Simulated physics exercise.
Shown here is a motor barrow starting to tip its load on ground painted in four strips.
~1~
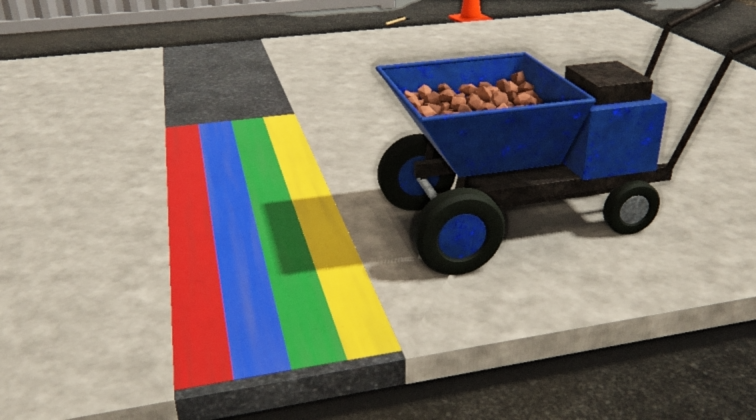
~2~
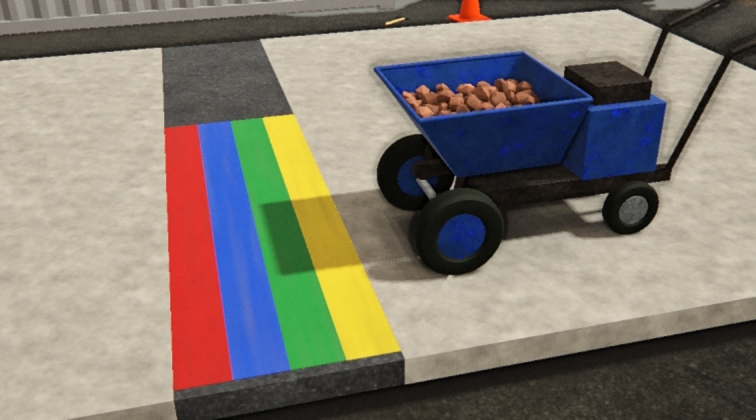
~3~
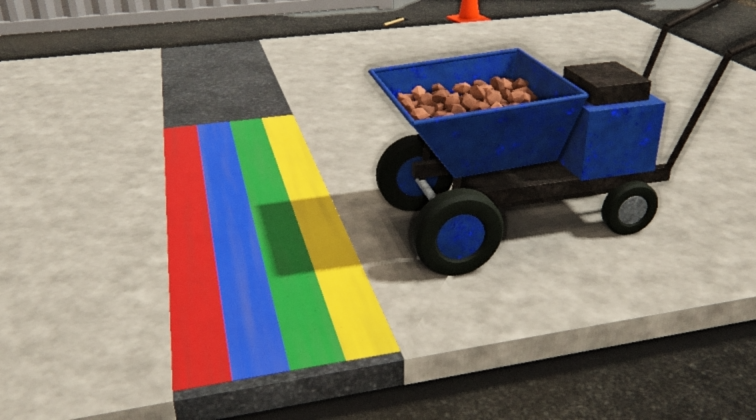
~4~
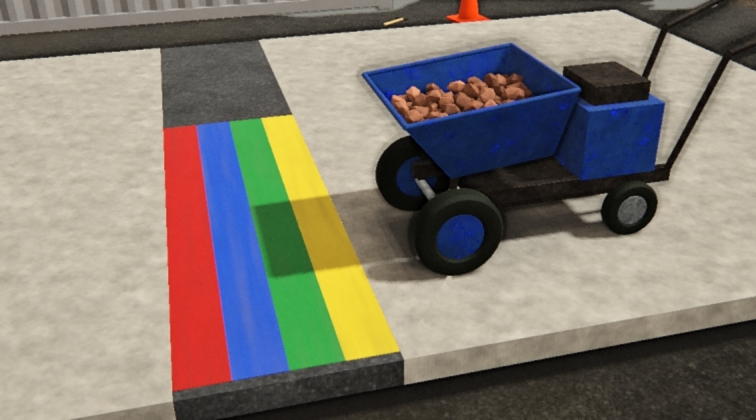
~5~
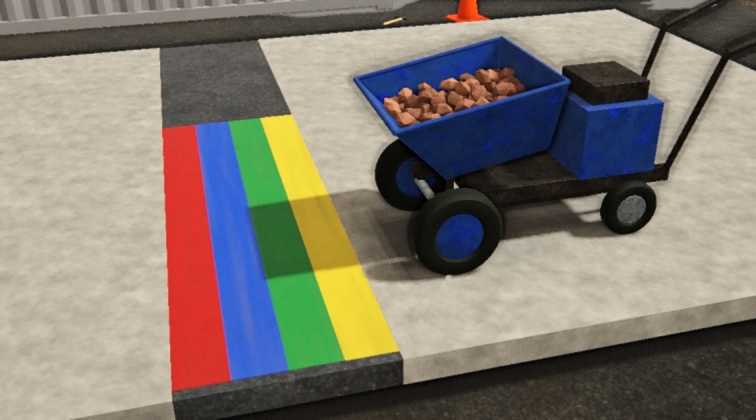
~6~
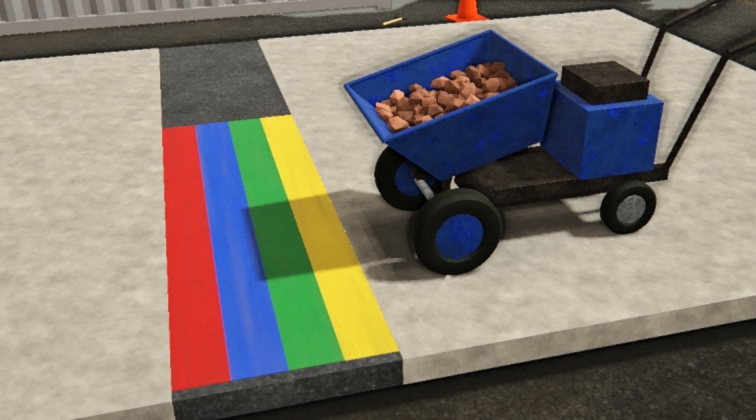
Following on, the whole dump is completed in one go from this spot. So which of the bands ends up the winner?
The winner is the green band.
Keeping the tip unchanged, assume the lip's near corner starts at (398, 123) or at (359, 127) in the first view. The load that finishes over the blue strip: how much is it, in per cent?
Around 30 and 40 per cent respectively.
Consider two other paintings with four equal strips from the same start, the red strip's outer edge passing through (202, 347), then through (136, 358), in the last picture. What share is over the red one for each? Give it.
10 and 0 percent, roughly.
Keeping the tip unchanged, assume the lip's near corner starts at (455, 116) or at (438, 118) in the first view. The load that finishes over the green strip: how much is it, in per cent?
First try: Some 30 %; second try: 30 %.
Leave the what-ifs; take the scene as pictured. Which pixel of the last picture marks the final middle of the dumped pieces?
Roughly at (271, 257), give or take.
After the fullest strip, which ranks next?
The next spot goes to the blue strip.
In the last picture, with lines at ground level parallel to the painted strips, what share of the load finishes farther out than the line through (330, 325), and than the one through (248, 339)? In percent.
70 and 20 in a hundred.
Just after the last frame, skip tipped steeply; every one in the skip.
A moment on, skip tipped right over; almost all in the skip; just a few over the green strip.
Further on, skip tipped right over; roughly a third in the skip; just a few over the yellow strip; roughly a third over the green strip; roughly a quarter over the blue strip; about a tenth over the red strip; just a few off the paint.
When it is over, skip tipped right over; roughly a quarter in the skip; about a tenth over the yellow strip; roughly half over the green strip; roughly a quarter over the blue strip; about a tenth over the red strip; just a few off the paint.
